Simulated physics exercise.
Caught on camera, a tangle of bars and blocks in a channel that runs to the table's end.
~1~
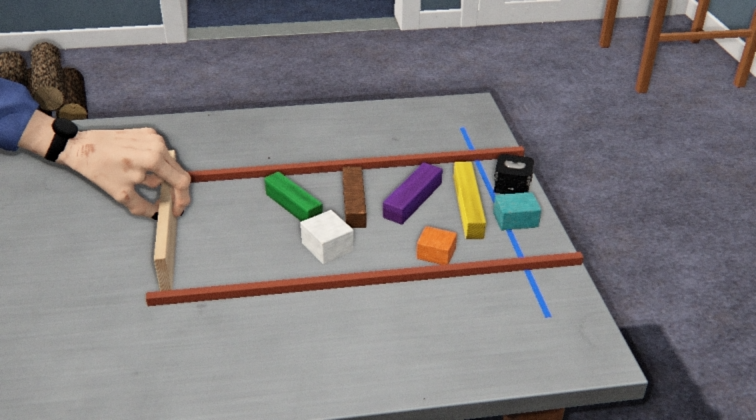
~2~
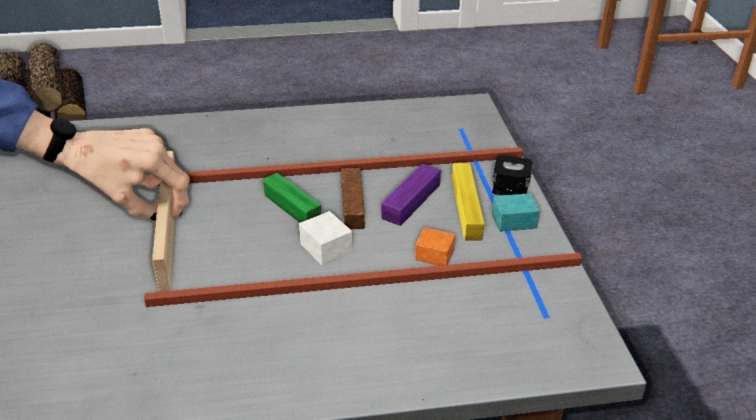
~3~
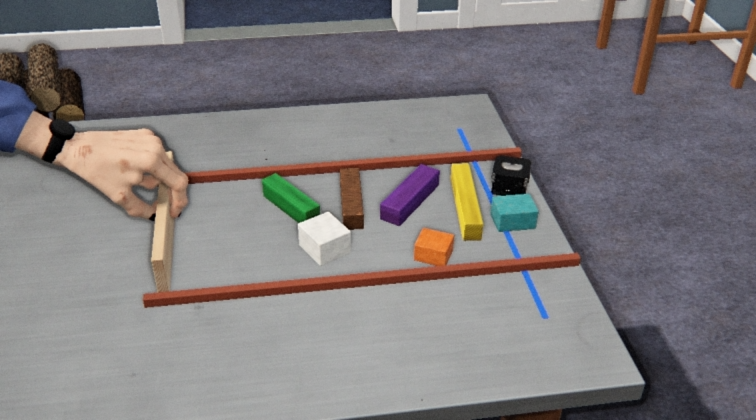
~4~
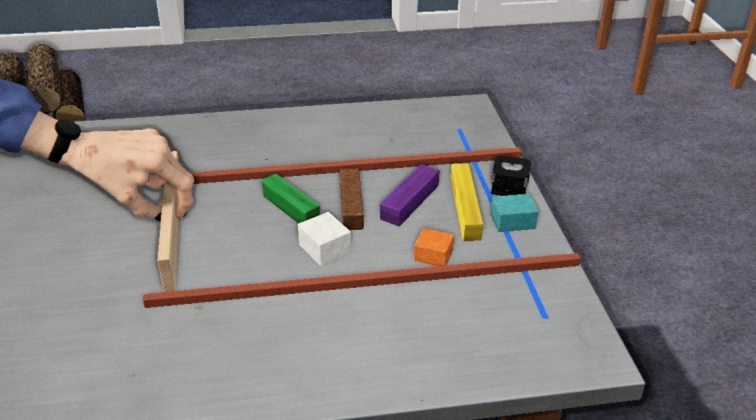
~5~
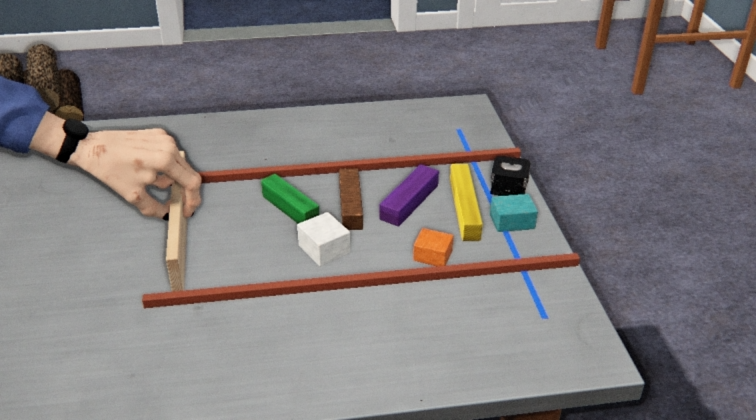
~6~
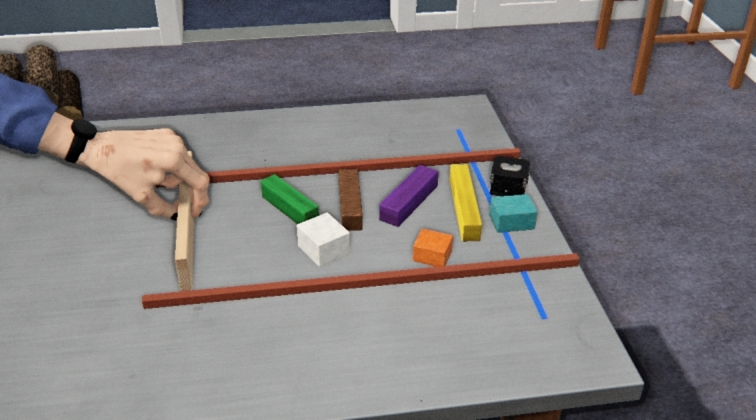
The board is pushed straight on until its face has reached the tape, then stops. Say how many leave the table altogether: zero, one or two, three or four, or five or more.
As it turns out, the number that fall off is three or four.
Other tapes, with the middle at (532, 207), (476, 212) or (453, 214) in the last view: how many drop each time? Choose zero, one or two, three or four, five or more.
One after another: More than four; either one or two; either one or two.
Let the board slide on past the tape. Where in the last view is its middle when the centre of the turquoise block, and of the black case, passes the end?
Its middle is around (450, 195) and around (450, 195).
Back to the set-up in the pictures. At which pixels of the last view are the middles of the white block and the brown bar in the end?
The white block at (526, 226), the brown bar at (515, 186).
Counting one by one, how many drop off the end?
The count is 3.
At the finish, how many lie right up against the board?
That makes 2.
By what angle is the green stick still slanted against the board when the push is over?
Near 0 degrees.
Soon after, none off yet; black case at rest near (510, 177); turquoise block at rest near (513, 213); yellow stick at rest near (465, 201).
Then, none off yet; black case at rest near (510, 177); turquoise block at rest near (513, 213); yellow stick moving near (473, 200).
At rest, the number that fall off is three or four; fallen, yellow stick, turquoise block and black case.
